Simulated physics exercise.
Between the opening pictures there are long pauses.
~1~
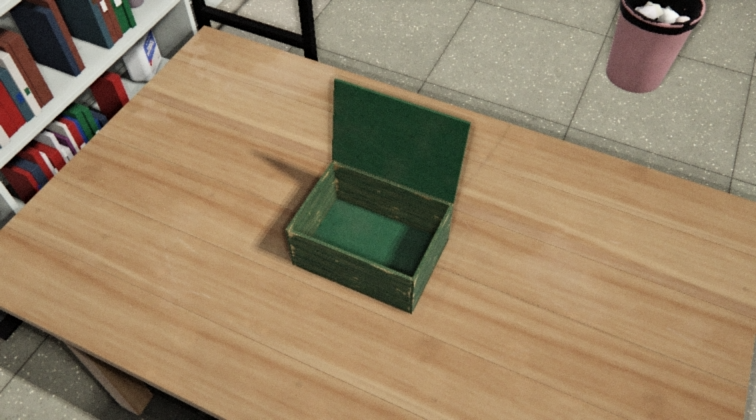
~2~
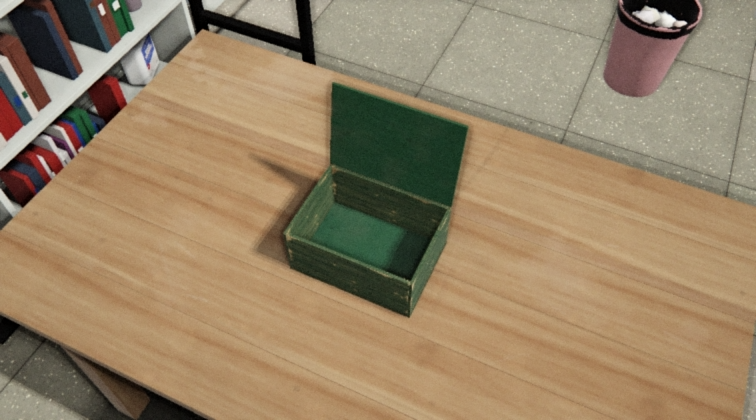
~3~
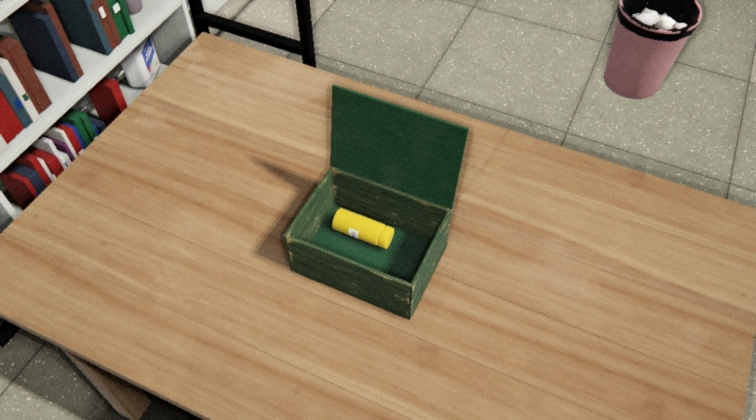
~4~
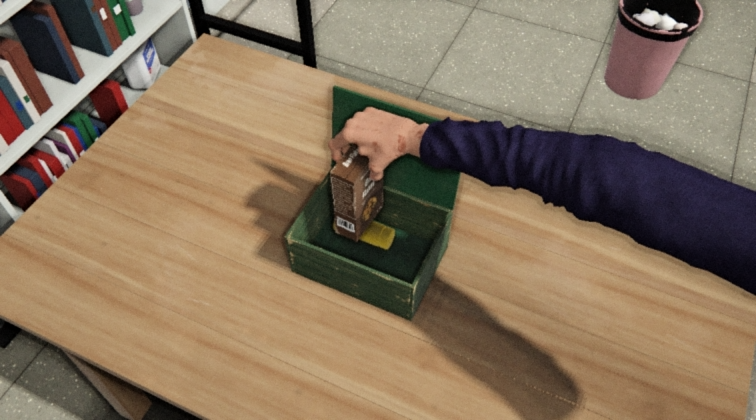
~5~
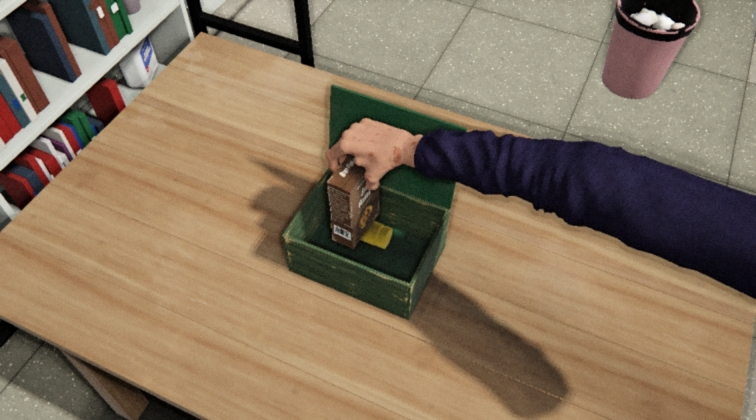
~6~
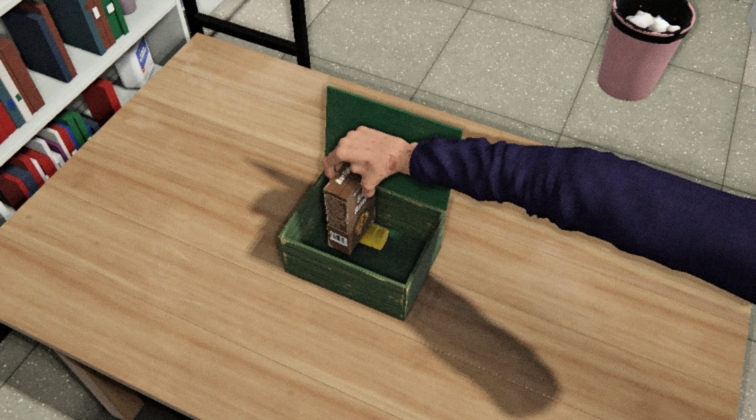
A hand lowers a brown packet into an open green box holding a yellow shaker.
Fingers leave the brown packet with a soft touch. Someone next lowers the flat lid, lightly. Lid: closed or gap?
Gap.
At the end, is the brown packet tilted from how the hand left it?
In the end, the brown packet winds up askew.
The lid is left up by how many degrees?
Angle: About 35°.
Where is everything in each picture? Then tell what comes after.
In the first picture, the last thing is not in view yet.
In the second picture, the last thing is not in view yet.
In the third picture, the last thing is not in view yet; yellow shaker (363, 229).
The fourth picture shows on its way; brown packet (358, 190).
The fifth picture shows on its way; brown packet (355, 199).
The sixth picture shows put in, still held; brown packet (351, 205).
Then, 1.00 s past the last view, lid starting down; brown packet rocked 42° from its first pose near (343, 224); yellow shaker displaced a little.
Then, 1.70 s past the last view, lid 53° above the rim; brown packet rocked 42° from its first pose near (343, 224); yellow shaker displaced a little.
Then, 3.30 s past the last view, lid 35° above the rim; brown packet rocked 42° from its first pose near (343, 224); yellow shaker displaced a little.
Finally, lid 35° above the rim; down or leaning hard in the box, brown packet; yellow shaker still in place. Final places as the last picture's camera would see them, brown packet near (343, 224).
